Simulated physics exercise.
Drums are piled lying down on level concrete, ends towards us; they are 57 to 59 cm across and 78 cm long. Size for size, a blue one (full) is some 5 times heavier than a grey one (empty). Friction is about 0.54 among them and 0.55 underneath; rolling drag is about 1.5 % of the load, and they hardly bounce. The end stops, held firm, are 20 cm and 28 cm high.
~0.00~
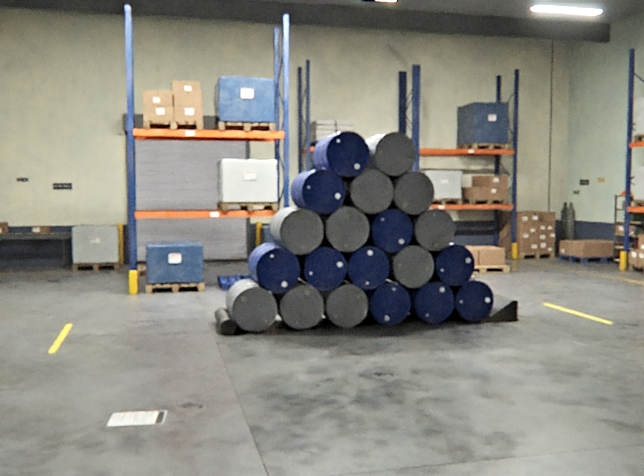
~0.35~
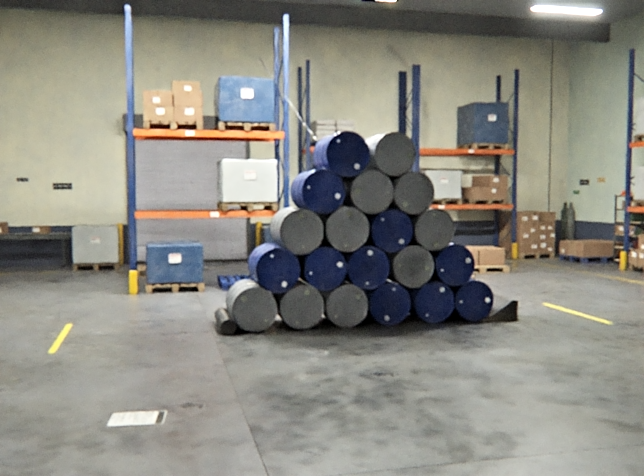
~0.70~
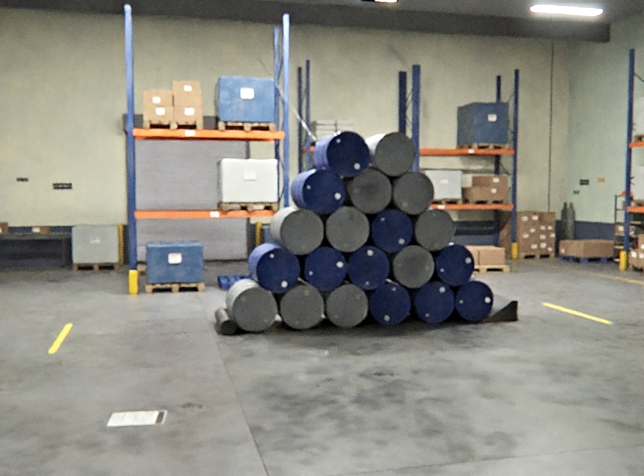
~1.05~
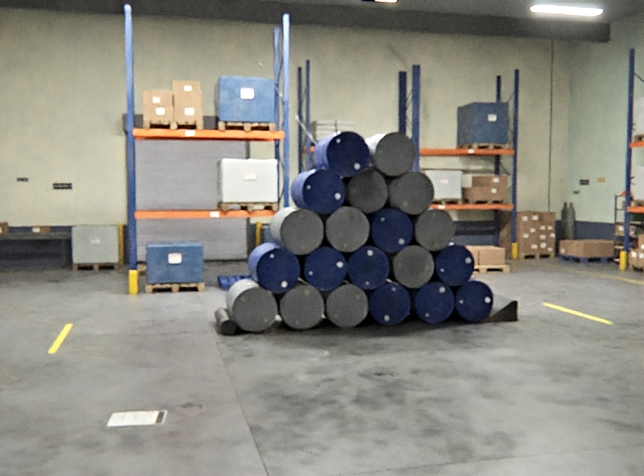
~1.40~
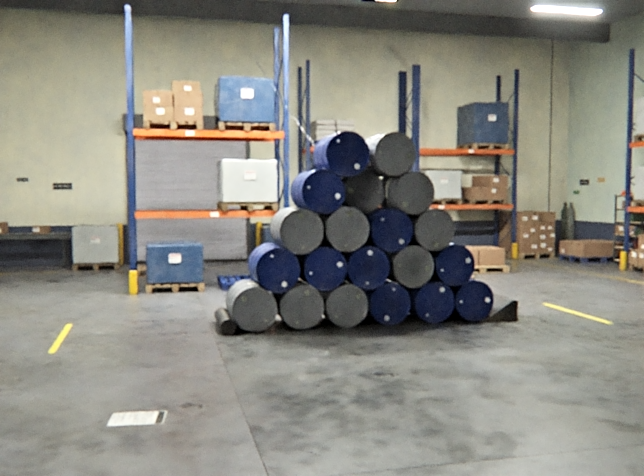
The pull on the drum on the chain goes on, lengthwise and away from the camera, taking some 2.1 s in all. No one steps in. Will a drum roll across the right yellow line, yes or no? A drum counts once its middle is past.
Yes.
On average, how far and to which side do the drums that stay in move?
About 5 cm to the right.
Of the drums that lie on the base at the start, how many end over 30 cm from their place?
0 of them.
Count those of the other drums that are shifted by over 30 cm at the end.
3 of them.
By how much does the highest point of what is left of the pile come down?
Some 50 cm lower.
By 2.68 s, 0 now displaced over 30 cm; not one across the yellow lines; the one last seen at (415, 193) in place.
By 3.10 s, 2 now displaced over 30 cm; not one across the yellow lines; the one last seen at (415, 193) 37 cm right and 8 cm up.
By 3.36 s, 3 now displaced over 30 cm; not one across the yellow lines; the one last seen at (415, 193) 78 cm right and 16 cm down.
By 4.15 s, 3 now displaced over 30 cm; not one across the yellow lines; the one last seen at (415, 193) 2.4 m right and 1.4 m down.
All still by 5.2 s, 3 moved over 30 cm; 1 across the right yellow line; the one last seen at (415, 193) rolled far off to the right; top of the pile 2.1 m high, from 2.5 m.
